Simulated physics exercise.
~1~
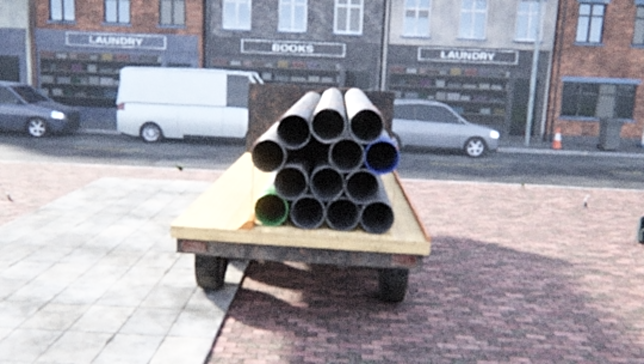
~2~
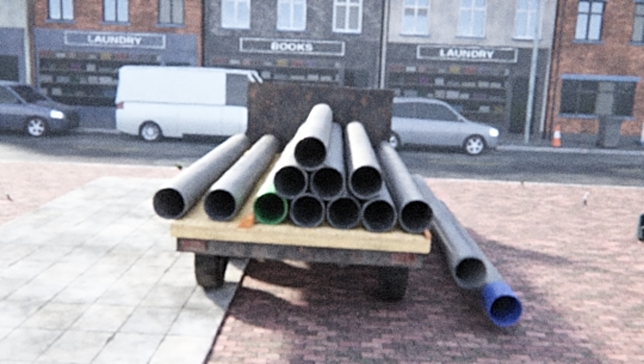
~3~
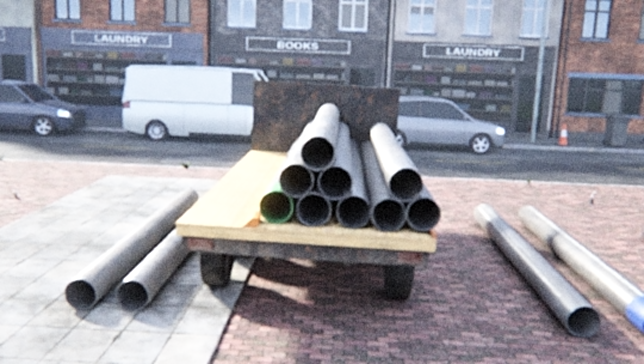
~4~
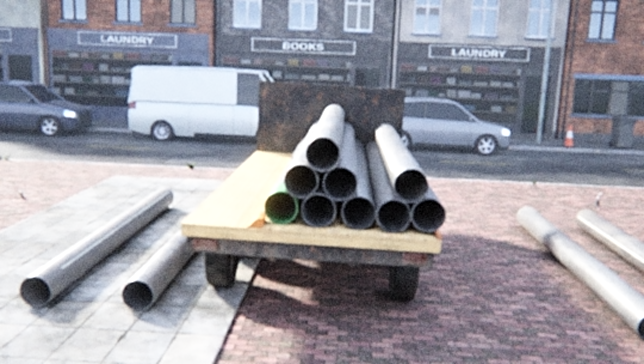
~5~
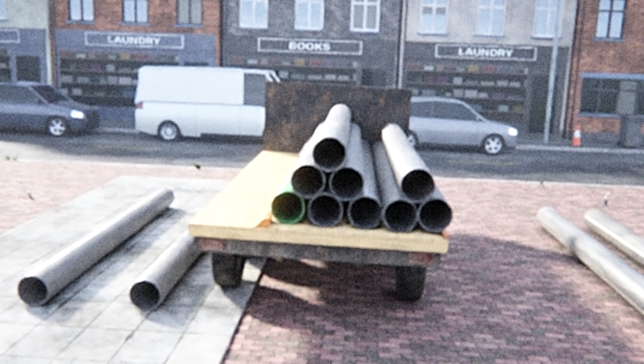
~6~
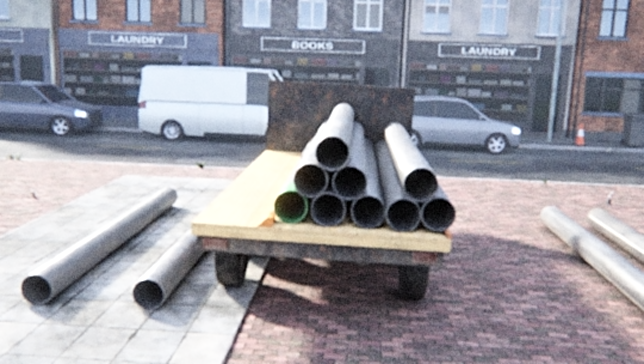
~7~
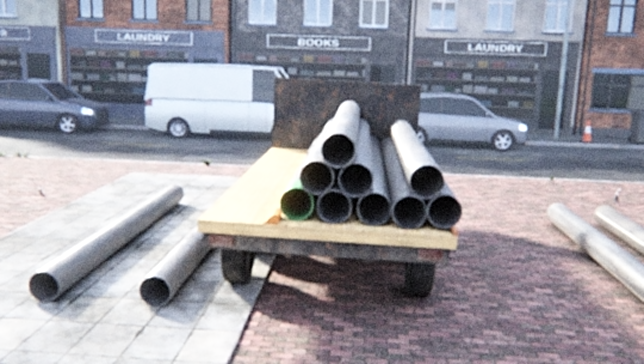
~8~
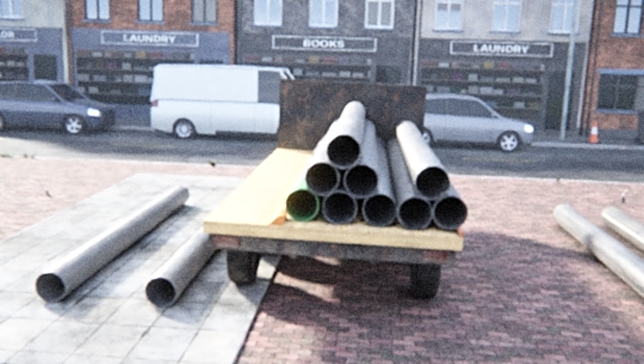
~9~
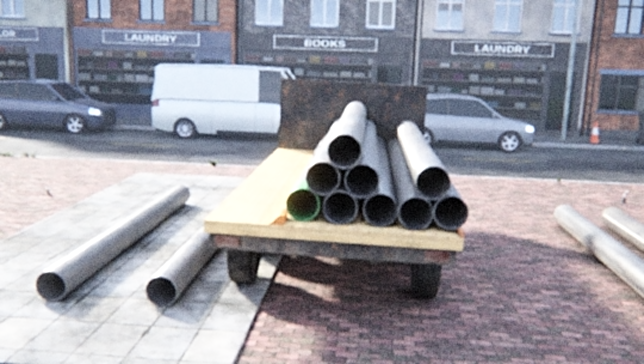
On a brick-paved area across the road from a row of shops, a parked flatbed trailer, seen from behind, carries a neat stack of dark pipes, one marked green and one blue. The stack suddenly gives way and spreads, with pipes rolling toward both sides of the deck. The blue-marked pipe drops off the right side along with another, while two more fall to the left. Those on the ground roll outward, the blue one passing out of view at right, then settle. The remaining pipes, green among them, rest piled on the deck.
